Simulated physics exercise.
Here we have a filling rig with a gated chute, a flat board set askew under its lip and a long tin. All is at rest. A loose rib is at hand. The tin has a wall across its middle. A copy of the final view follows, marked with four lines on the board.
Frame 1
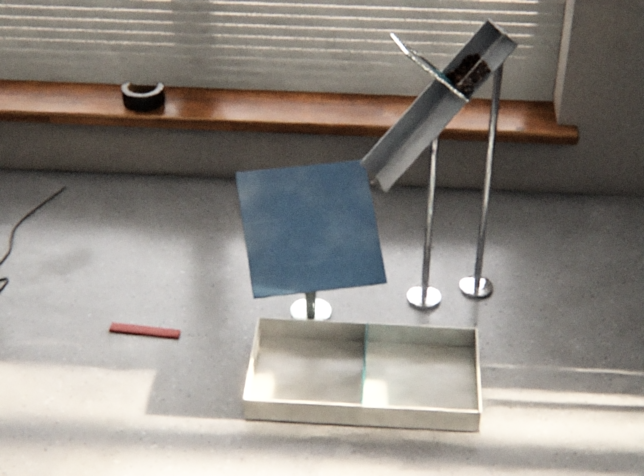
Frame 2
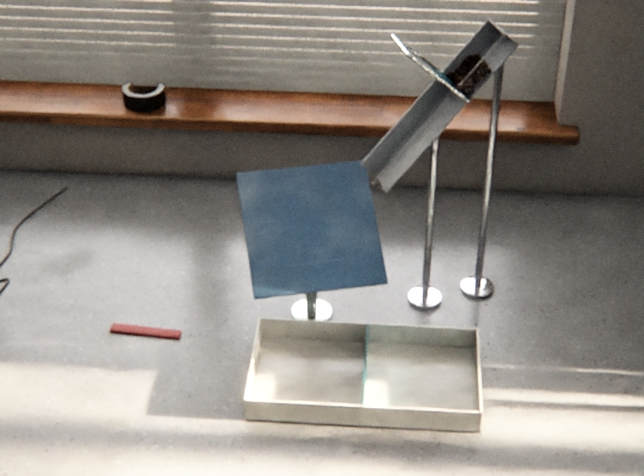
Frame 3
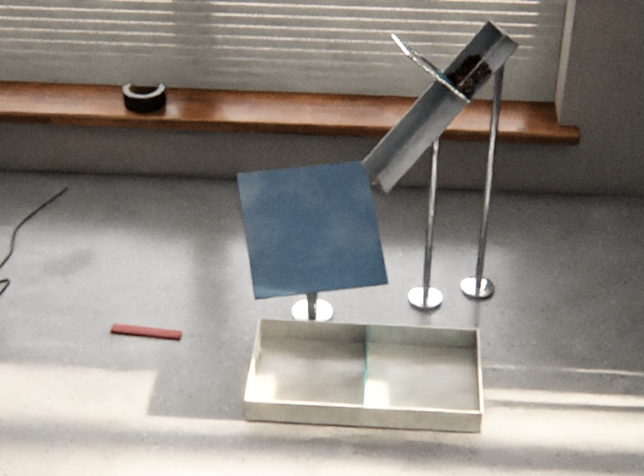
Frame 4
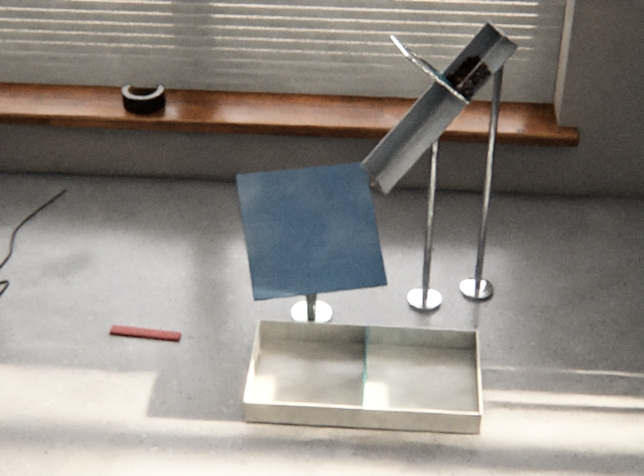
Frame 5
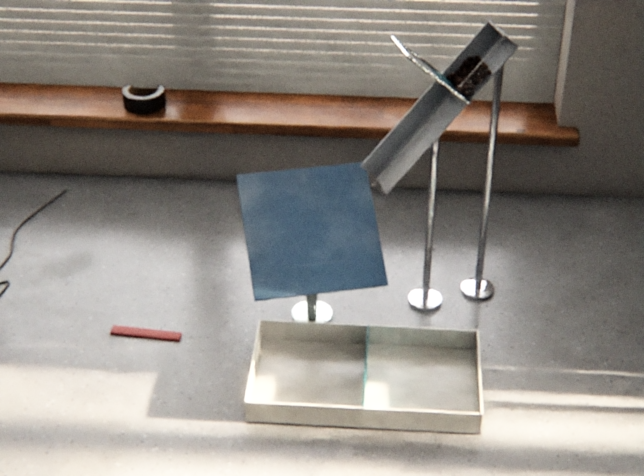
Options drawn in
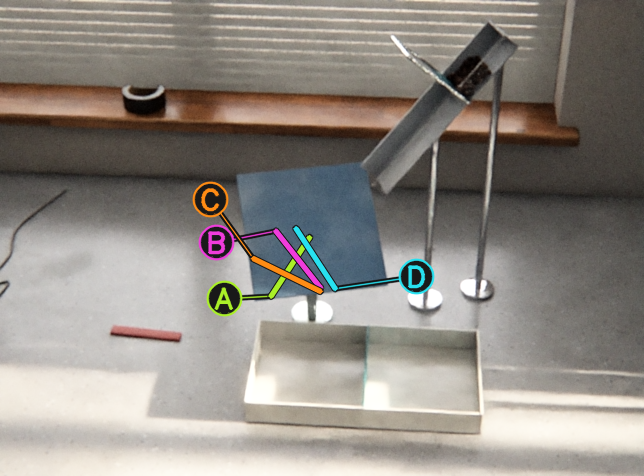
A blue square board stood tilted beneath a steep metal chute holding something dark near its top, with a pale divided tray in front and a red strip to the left; nothing moved.
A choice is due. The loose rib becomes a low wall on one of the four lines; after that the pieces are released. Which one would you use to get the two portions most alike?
D is best.
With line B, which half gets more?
More lands on the left.
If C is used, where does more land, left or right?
Left.
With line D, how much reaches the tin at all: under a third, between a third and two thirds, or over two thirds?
Line D gives over two thirds.
On the marked copy, line A from (309, 237) to (271, 296); line B from (275, 231) to (320, 287); line C from (253, 258) to (320, 291); line D from (296, 228) to (335, 288).
With A, of what is caught, nearly all in the left half, a small part in the right.
With B, of what is caught, nearly all in the left half, a small part in the right.
With C, of what is caught, nearly all in the left half, a small part in the right.
With D, of what is caught, about two thirds in the left half, about a third in the right.
